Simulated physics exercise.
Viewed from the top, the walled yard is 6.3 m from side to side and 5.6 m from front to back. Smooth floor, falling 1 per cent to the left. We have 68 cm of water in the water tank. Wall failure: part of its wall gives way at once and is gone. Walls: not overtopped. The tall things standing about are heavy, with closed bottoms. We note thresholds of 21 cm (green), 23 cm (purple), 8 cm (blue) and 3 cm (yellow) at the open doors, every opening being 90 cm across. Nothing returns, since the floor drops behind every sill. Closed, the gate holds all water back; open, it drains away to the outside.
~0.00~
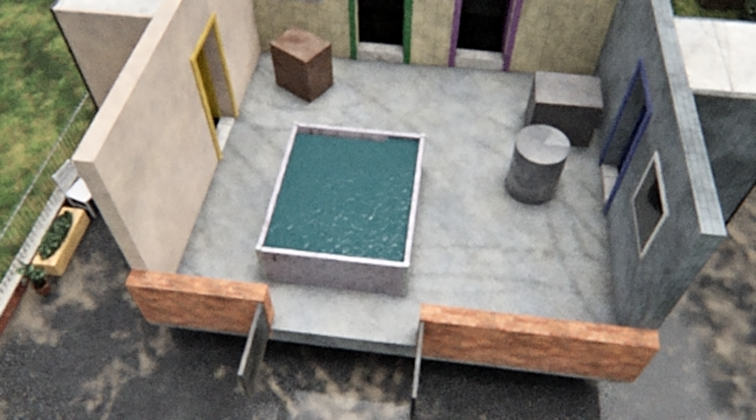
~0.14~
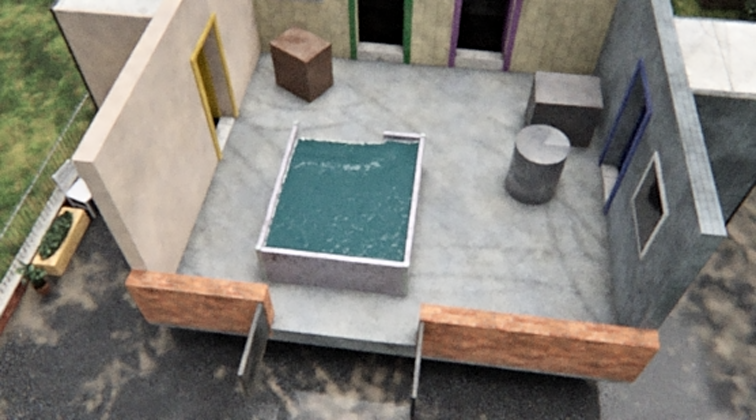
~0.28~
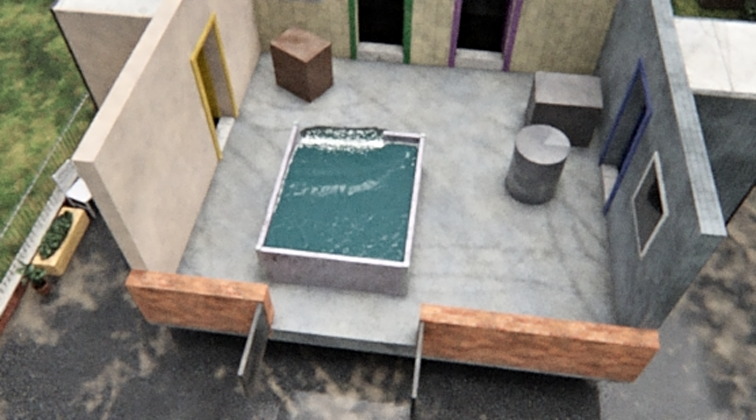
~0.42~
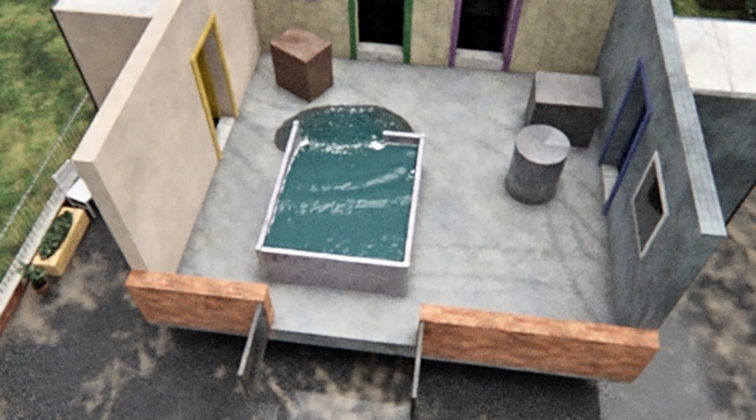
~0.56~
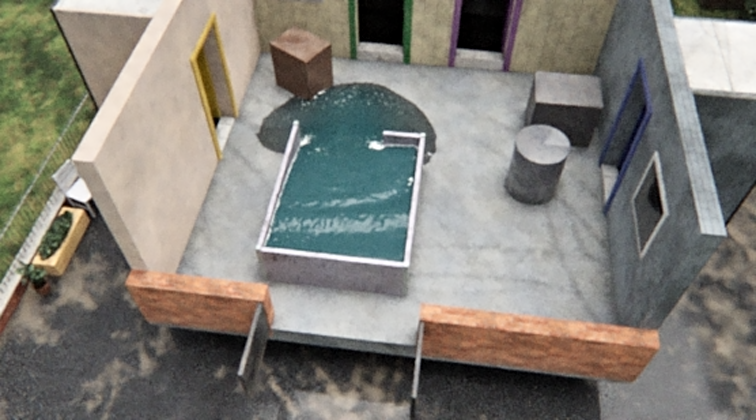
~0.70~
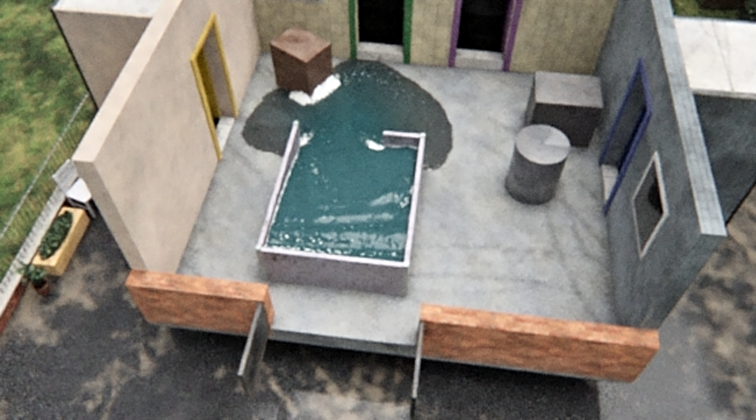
Walled yard with a rectangular water tank, its far wall giving way and water spreading across the floor around a brown box.
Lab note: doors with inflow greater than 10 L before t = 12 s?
Result: At the green door the amount will climb above the limit; at the purple door the amount will stay short of the limit; at the blue door the amount will stay short of the limit; at the yellow door the amount will climb above the limit.
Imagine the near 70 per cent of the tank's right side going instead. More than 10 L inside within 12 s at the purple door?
Then purple does not exceed it.
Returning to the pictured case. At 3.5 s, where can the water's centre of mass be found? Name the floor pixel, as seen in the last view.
Centre: Approx. (363, 137) px.
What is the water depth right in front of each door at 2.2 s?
Depths: Green door 38 cm, purple door 14 cm, blue door 0 cm, yellow door 6 cm.
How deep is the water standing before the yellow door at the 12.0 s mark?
9.5 cm or so.
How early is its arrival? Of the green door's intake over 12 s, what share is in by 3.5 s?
90 percent or so by then.
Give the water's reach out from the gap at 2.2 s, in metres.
Around 4.6 metres.
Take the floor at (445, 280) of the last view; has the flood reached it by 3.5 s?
By then the spot is spared.
After 1.4 s water covers 30 % of the floor and is deepest (45 cm) near (372, 60); green door 37 cm at the sill, 33 L in, purple door not reached, blue door not reached, yellow door 3 cm at the sill, 0 L in.
After 2.2 s water covers 35 % of the floor and is deepest (41 cm) near (400, 62); green door 38 cm at the sill, 124 L in, purple door 14 cm at the sill, 0 L in, blue door not reached, yellow door 6 cm at the sill, 2 L in.
After 3.5 s water covers 55 % of the floor and is deepest (32 cm) near (307, 55); green door 28 cm at the sill, 213 L in, purple door 12 cm at the sill, 0 L in, blue door not reached, yellow door 9 cm at the sill, 11 L in.
After 7.0 s water covers 95 % of the floor and is deepest (18 cm) near (485, 69); green door 13 cm at the sill, 231 L in, purple door 17 cm at the sill, 0 L in, blue door 9 cm at the sill, 0 L in, yellow door 9 cm at the sill, 104 L in.
After 12.0 s water covers 100 % of the floor and is deepest (14 cm) near (242, 102); green door 8 cm at the sill, 231 L in, purple door 6 cm at the sill, 0 L in, blue door 3 cm at the sill, 2 L in, yellow door 10 cm at the sill, 187 L in.
